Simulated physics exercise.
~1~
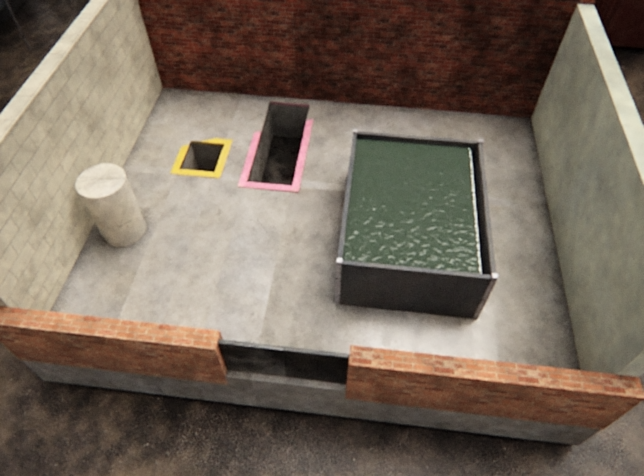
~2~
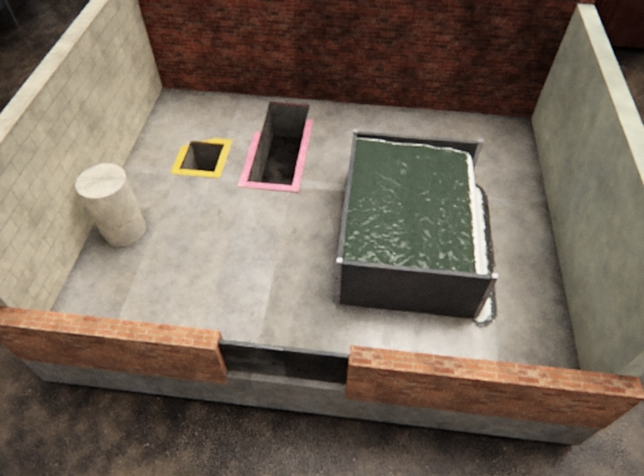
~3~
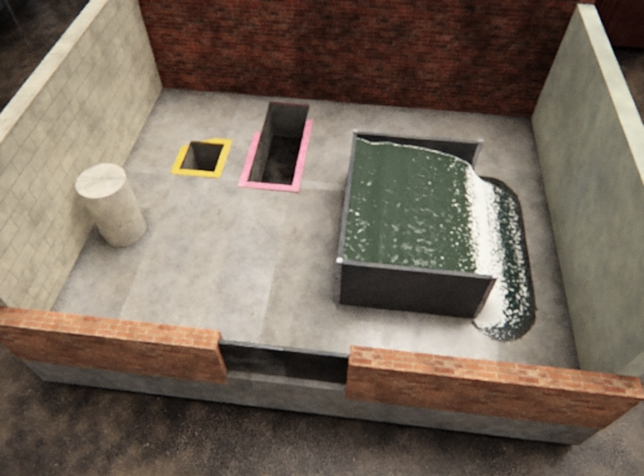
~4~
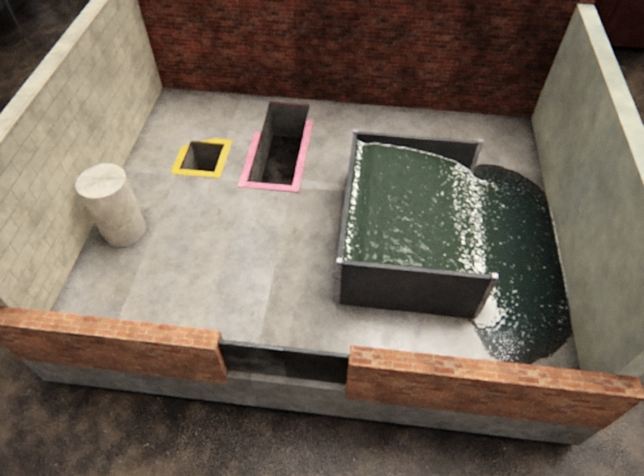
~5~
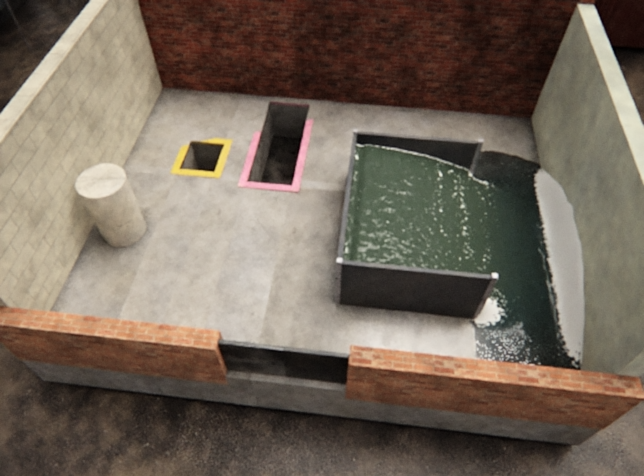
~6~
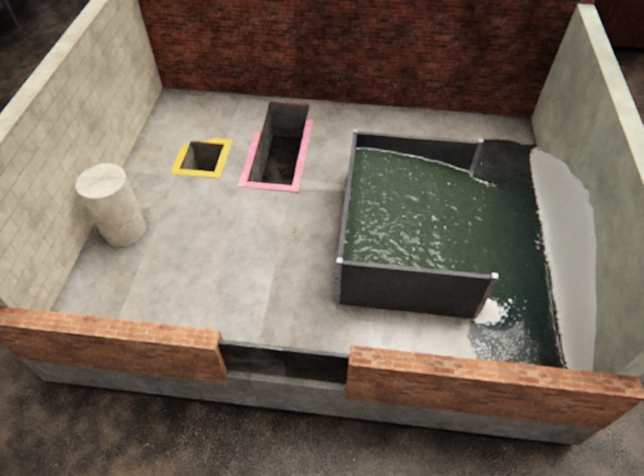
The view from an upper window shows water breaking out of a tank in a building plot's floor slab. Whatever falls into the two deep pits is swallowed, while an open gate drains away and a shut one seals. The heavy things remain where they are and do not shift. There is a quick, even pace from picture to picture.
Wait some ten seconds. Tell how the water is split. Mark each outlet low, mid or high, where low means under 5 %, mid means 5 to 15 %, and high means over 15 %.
Marks - gate: Low, pink pit: High, yellow pit: Low.
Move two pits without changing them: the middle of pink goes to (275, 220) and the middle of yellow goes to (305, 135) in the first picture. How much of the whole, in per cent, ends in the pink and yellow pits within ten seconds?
Per cent by pit - pink: 20 / yellow: 15.
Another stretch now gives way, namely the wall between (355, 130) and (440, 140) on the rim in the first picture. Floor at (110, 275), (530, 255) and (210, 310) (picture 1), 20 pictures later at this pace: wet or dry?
First point spared, second point swamped, third point spared.
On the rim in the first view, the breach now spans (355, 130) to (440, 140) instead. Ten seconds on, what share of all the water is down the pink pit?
In percent, pink takes 45.
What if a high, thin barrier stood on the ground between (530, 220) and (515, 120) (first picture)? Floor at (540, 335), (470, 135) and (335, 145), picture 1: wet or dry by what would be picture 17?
Running through them in order, the first comes out taken by the flood, the second taken by the flood and the last free from flooding.
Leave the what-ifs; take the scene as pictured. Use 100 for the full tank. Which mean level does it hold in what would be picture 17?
About 26 per cent.
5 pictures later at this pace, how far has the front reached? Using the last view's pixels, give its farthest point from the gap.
Close to (526, 119).
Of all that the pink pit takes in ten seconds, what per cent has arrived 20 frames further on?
About 15 %.
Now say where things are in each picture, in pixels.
In the first frame, still water in the tank at (416, 200).
In the second frame, the front is at (478, 323), out from the gap at (473, 233).
In the third frame, water pours out at (472, 234) and has run to (511, 334).
In the fourth frame, the front is at (523, 356), out from the gap at (472, 236).
In the fifth frame, water pours out at (472, 236) and has run to a hidden place.
In the sixth frame, the front is at (535, 149), out from the gap at (471, 237).
A moment on, water covers 20 % of the floor; the gate 0 %, the pink pit 0 %, the yellow pit 0 %.
Next, water covers 40 % of the floor; the gate 0 %, the pink pit 0 %, the yellow pit 0 %.
Then, water covers 75 % of the floor; the gate 0 %, the pink pit 5 %, the yellow pit 0 %.
Later, water covers 90 % of the floor; the gate 0 %, the pink pit 17 %, the yellow pit 1 %.
In the end, water covers 100 % of the floor; the gate 0 %, the pink pit 33 %, the yellow pit 2 %.
